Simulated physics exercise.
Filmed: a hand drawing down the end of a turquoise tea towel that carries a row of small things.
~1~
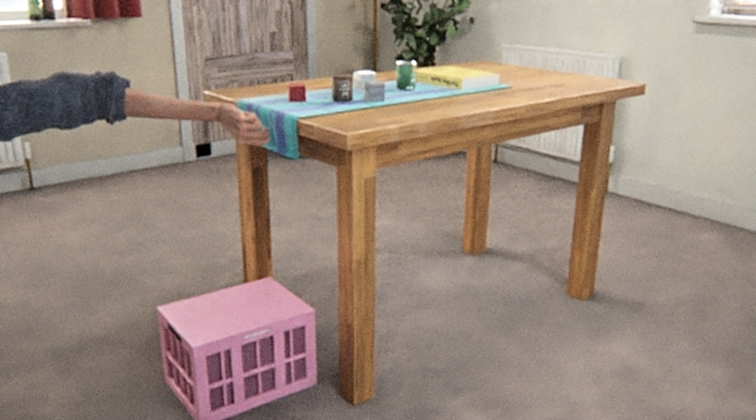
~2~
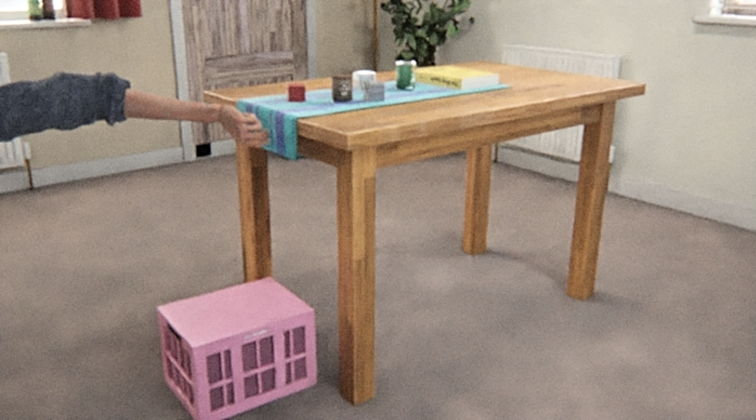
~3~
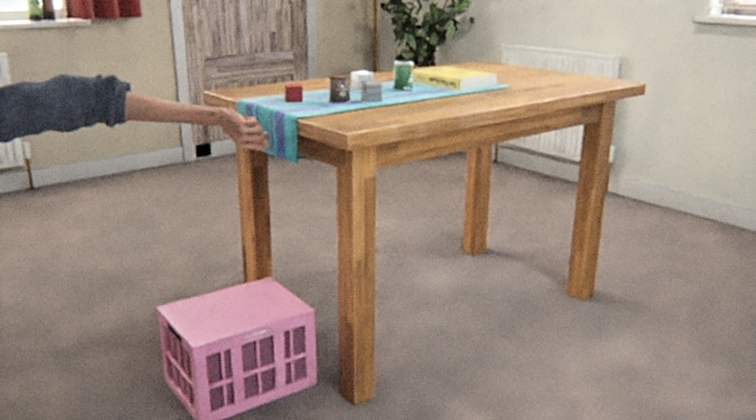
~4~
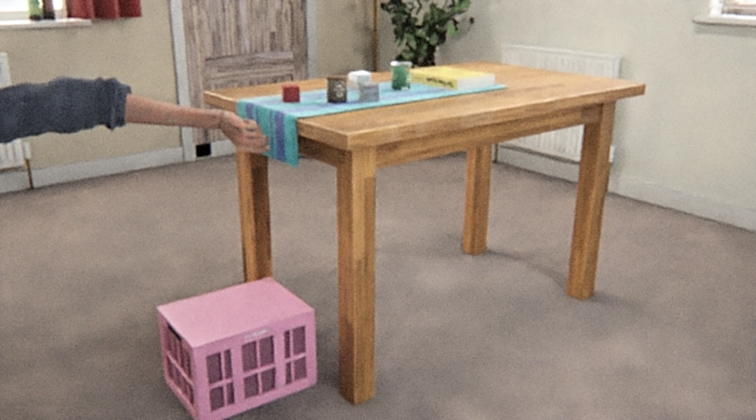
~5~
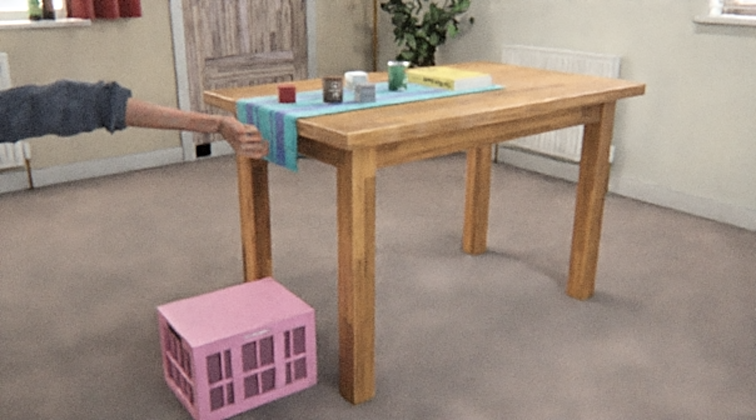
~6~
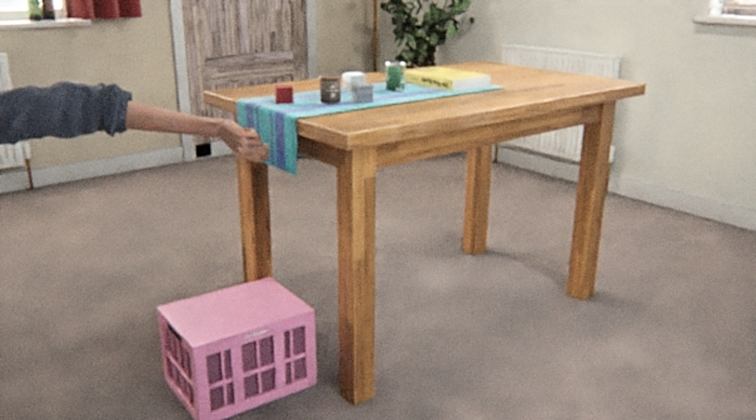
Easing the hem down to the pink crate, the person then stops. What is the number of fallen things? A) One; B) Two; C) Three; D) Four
D, four.
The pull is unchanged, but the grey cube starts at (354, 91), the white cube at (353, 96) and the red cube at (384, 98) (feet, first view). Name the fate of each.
The grey cube ends up knocked off, the white cube ends up knocked off, the red cube ends up knocked off.
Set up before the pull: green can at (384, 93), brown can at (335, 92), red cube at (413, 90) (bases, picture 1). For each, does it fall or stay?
The green can ends up off, the brown can ends up off, the red cube stays put.
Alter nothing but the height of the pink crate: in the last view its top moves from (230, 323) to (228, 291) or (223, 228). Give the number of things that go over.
Numbers: 3; 1.
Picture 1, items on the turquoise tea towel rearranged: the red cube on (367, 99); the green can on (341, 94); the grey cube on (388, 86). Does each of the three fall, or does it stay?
Outcome: Red cube is gone, green can is gone, grey cube is still in place.
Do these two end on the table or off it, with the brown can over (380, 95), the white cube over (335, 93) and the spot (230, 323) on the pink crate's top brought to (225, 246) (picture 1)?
The brown can stays on, the white cube survives.
A little later, hem near (268, 229); red cube and brown can gone.
Next, hem near (268, 284); red cube, brown can and grey cube gone.
When it is over, hem on the crate; red cube, brown can, grey cube and white cube gone. Over the edge go four.
